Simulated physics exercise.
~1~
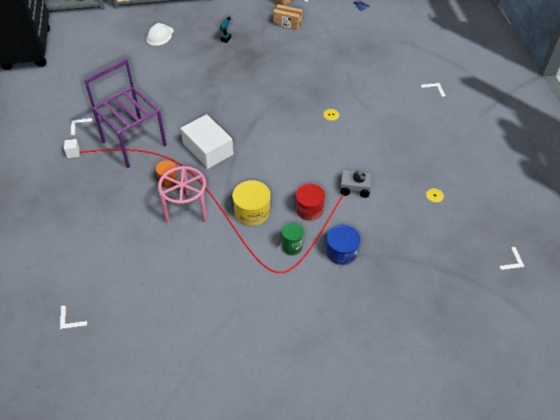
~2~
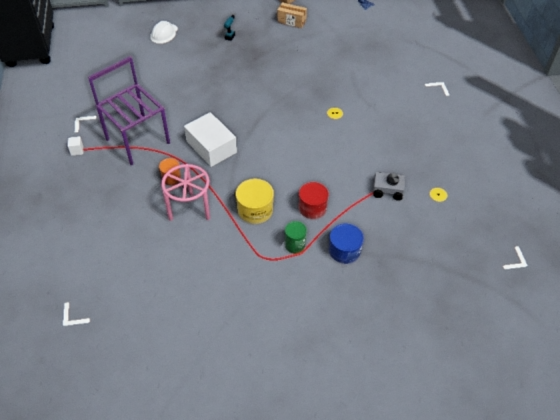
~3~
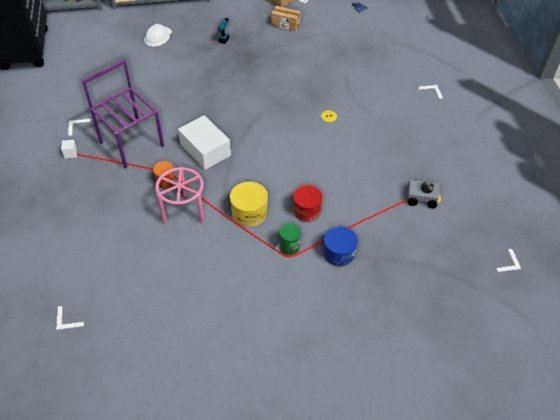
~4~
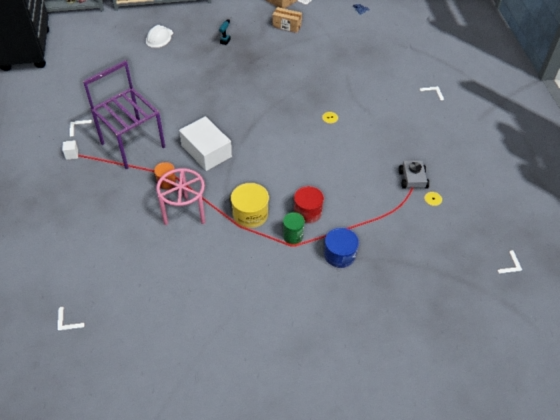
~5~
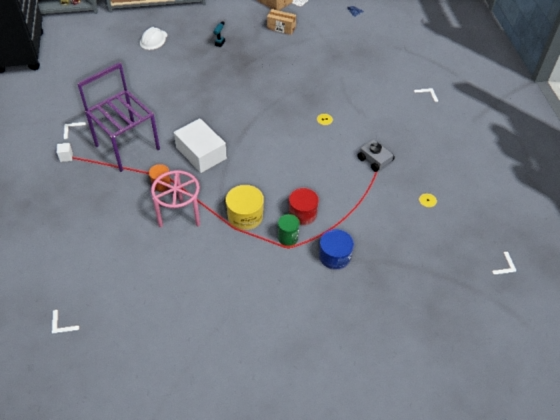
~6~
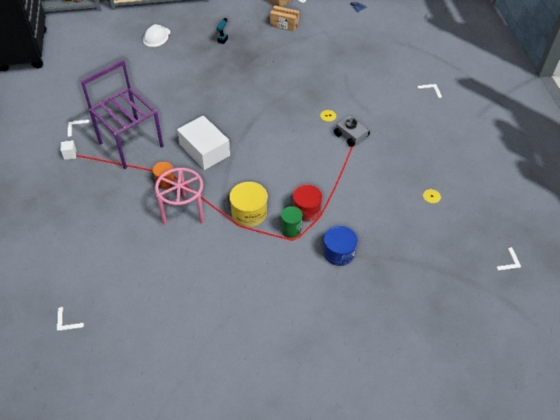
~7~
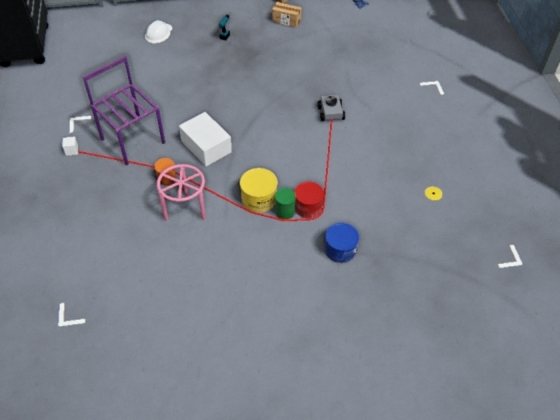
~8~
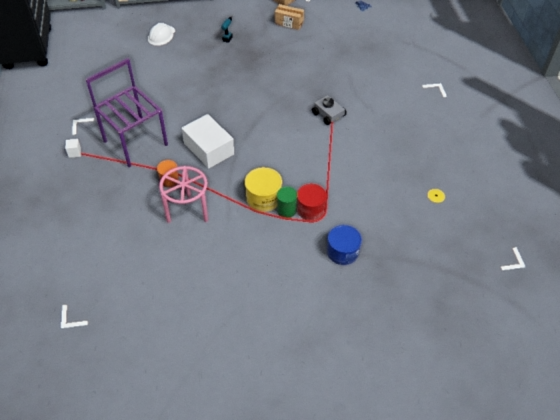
Small wheeled cart trailing a red lead driving right, then turning back up-left, the tightening line dragging green and yellow buckets together.
